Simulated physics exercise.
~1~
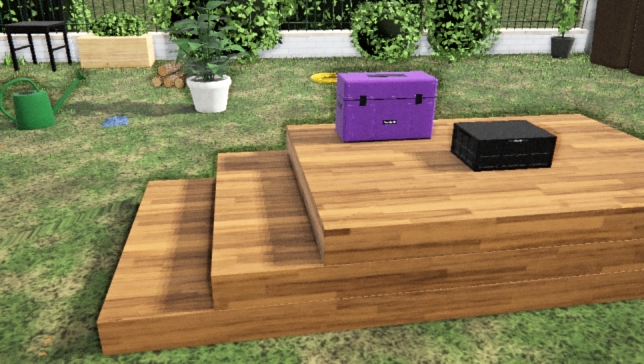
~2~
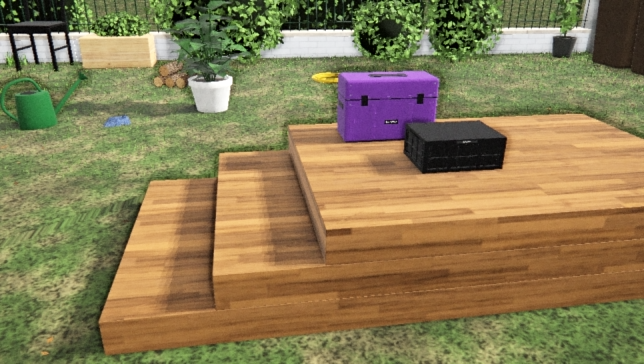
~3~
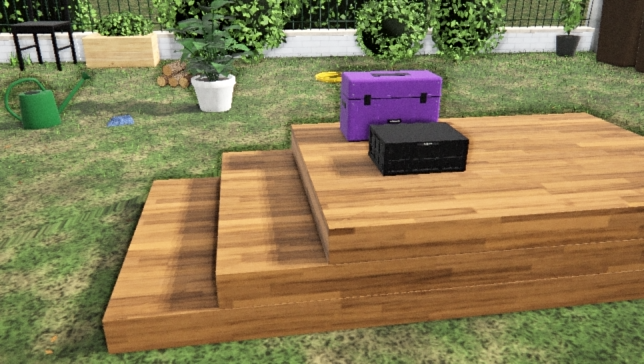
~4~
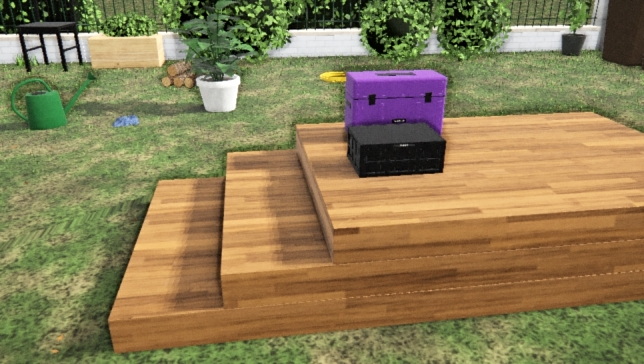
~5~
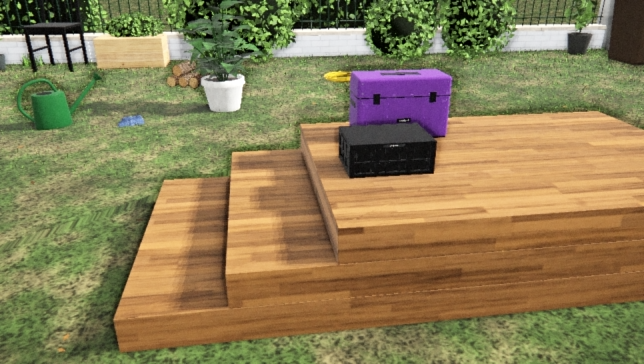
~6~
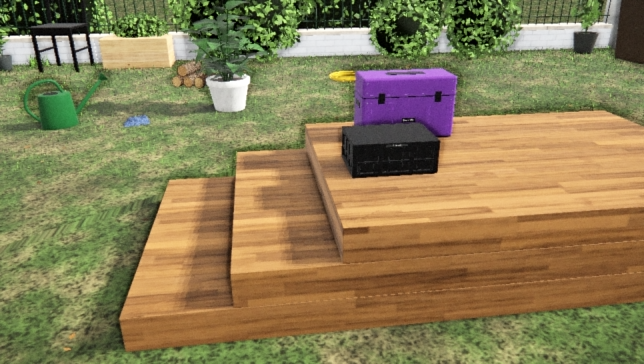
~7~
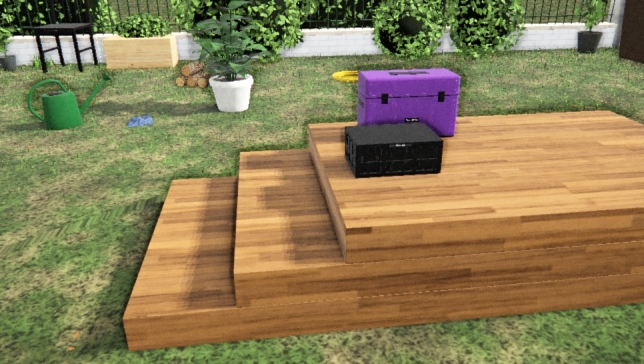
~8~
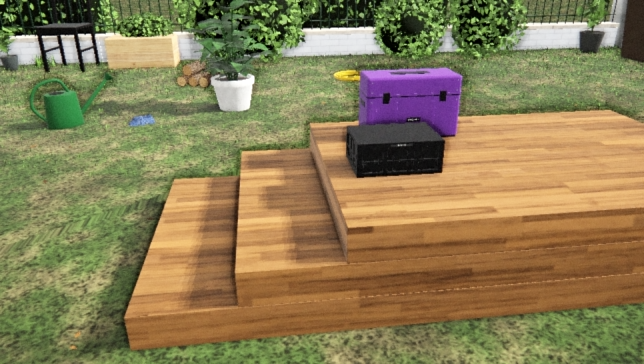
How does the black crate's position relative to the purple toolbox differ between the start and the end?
At the start the black crate sits to the right of the purple toolbox. By the end it rests directly in front of the toolbox and slightly to its left, close to the edge above the steps.
